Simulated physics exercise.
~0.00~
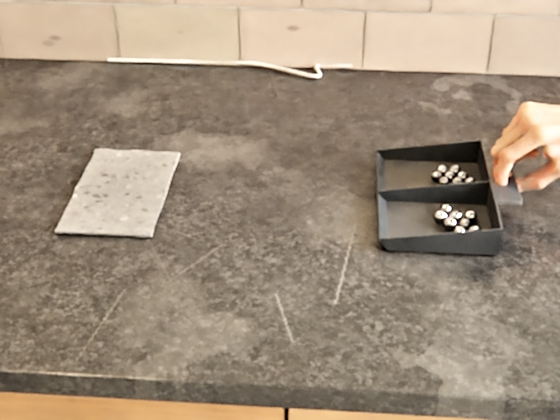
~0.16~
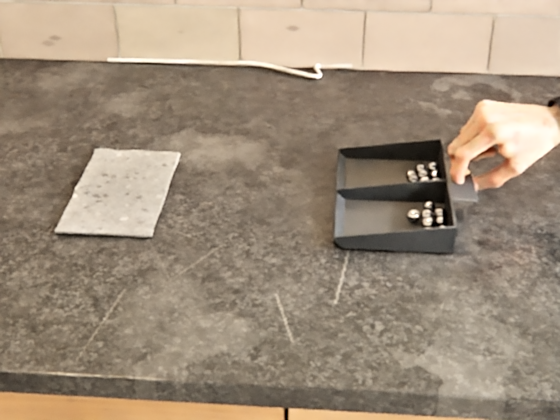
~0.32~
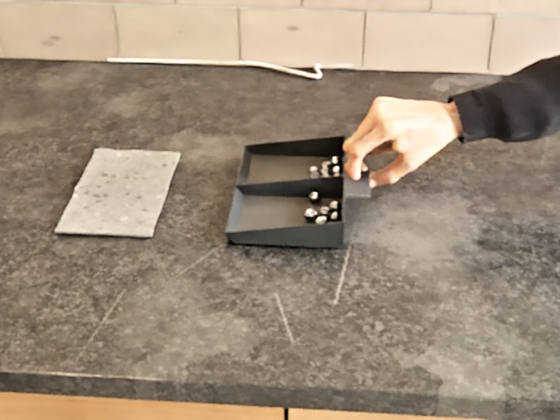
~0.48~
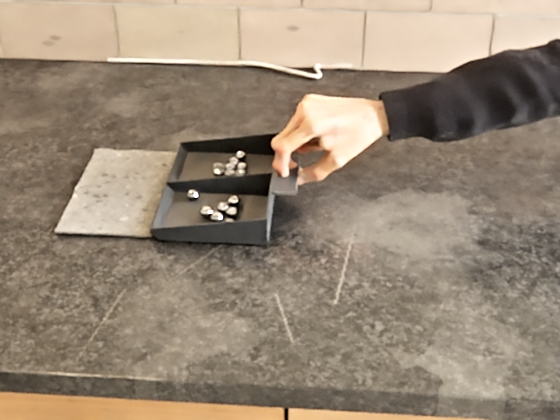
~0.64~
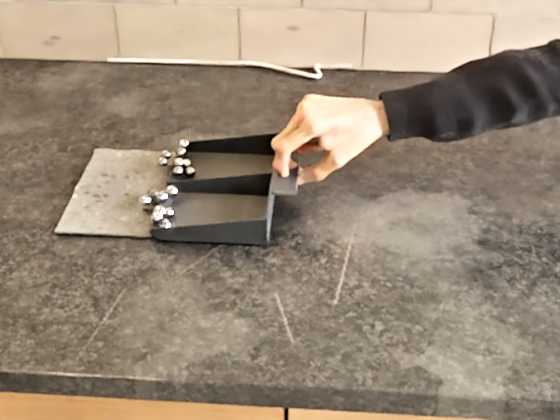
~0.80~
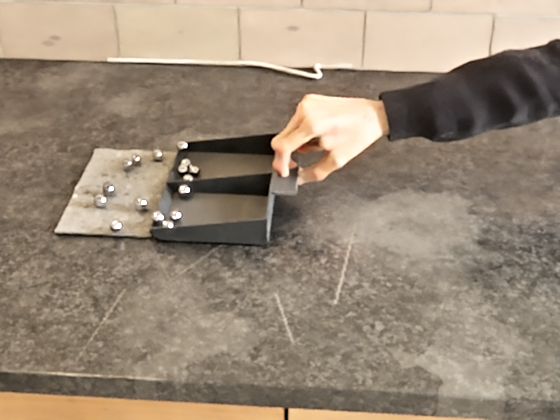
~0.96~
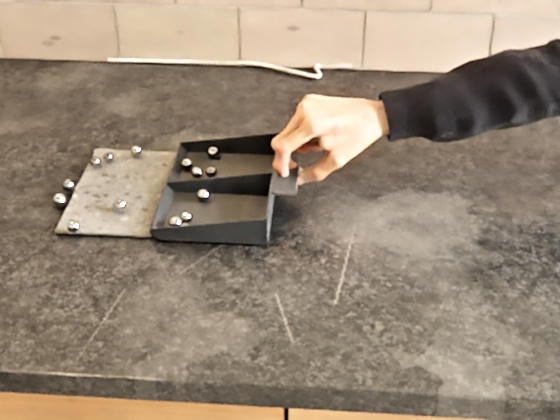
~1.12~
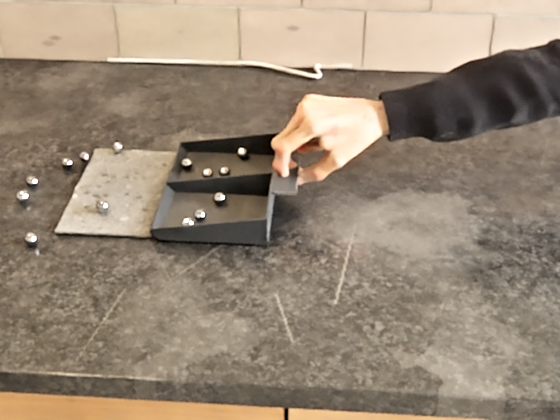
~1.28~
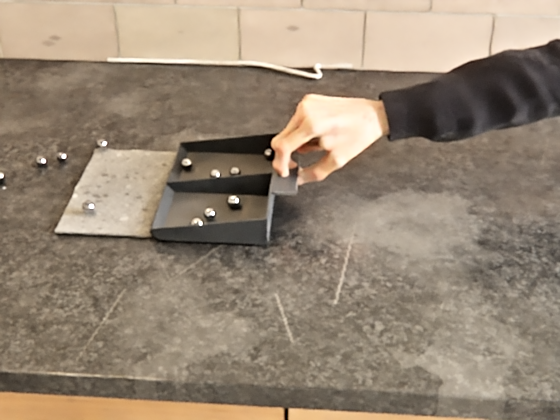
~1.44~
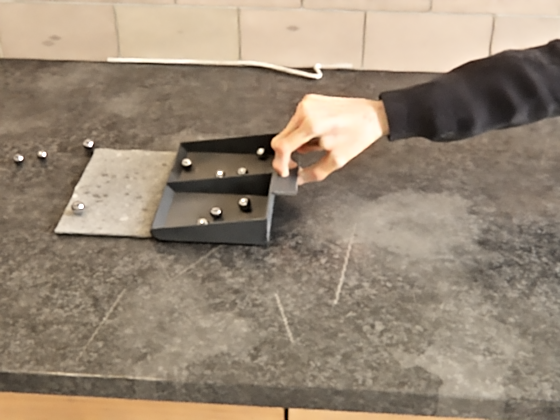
On a dark countertop, a hand slides a divided black tray left against a flat slab, spilling some shiny metal balls.
